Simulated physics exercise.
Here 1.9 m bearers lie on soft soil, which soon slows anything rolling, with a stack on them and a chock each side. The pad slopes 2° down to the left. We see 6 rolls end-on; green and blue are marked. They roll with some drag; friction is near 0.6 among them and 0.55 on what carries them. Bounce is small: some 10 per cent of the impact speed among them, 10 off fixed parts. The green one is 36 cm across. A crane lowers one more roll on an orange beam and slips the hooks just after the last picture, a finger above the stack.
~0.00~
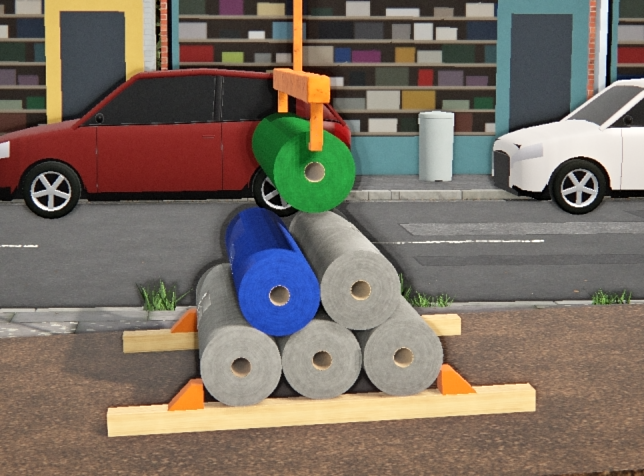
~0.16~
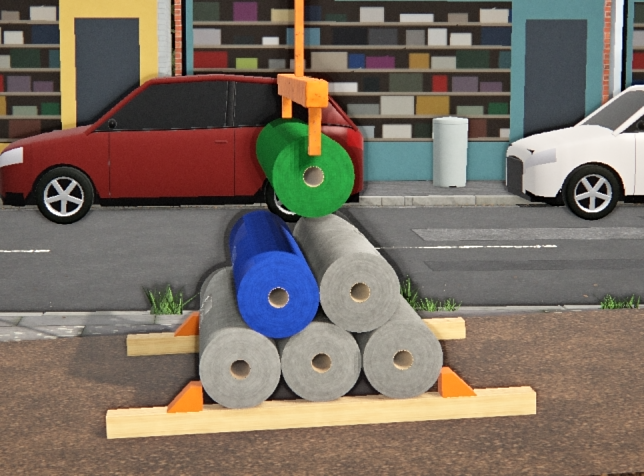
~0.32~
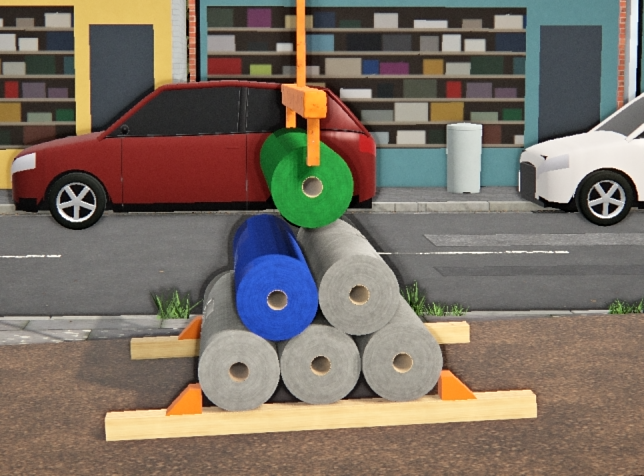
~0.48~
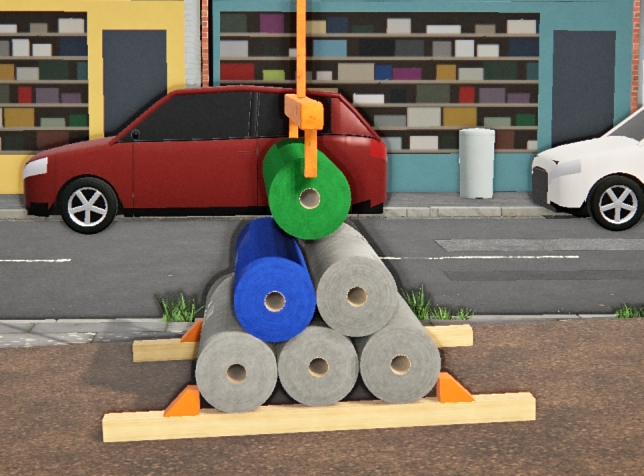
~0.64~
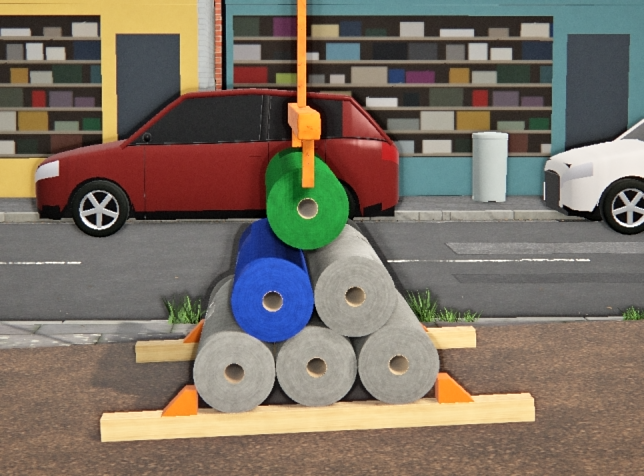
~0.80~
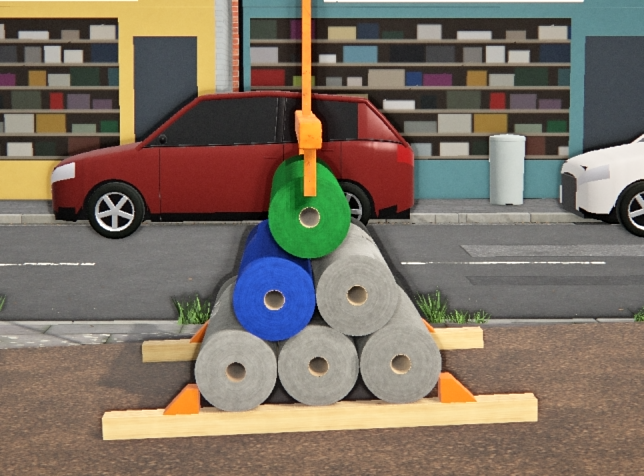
A green roll hangs from an orange hook over a roadside stack, seen end-on from slightly above, with parked red and white cars and shopfronts across the street. Below it, a blue roll and a grey one sit on three grey rolls, on pale timber bearers with orange chocks. The green roll lowers slowly toward the pair beneath while the camera shifts gradually, sliding the background rightward.
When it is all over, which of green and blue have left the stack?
The green one remains between the chocks; the blue one stays on the stack.
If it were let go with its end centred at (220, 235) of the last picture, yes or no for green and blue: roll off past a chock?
In that case green yes, blue no.
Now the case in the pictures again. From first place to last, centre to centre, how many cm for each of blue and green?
Blue 0, green 25.
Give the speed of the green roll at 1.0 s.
Roughly 0.0 m/s.
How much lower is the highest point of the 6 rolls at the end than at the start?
About 25 cm.
By 1.0 s, green is up on others, 55 cm inside the right chock; blue is up on others, 35 cm inside the left chock; 0 off the stack.
By 1.1 s, green and blue as before; 0 off the stack.
By 1.3 s, green and blue as before; 0 off the stack.
Finally (1.5 s), green is up on others, 55 cm inside the left chock; blue is up on others, 35 cm inside the left chock; 0 off the stack.
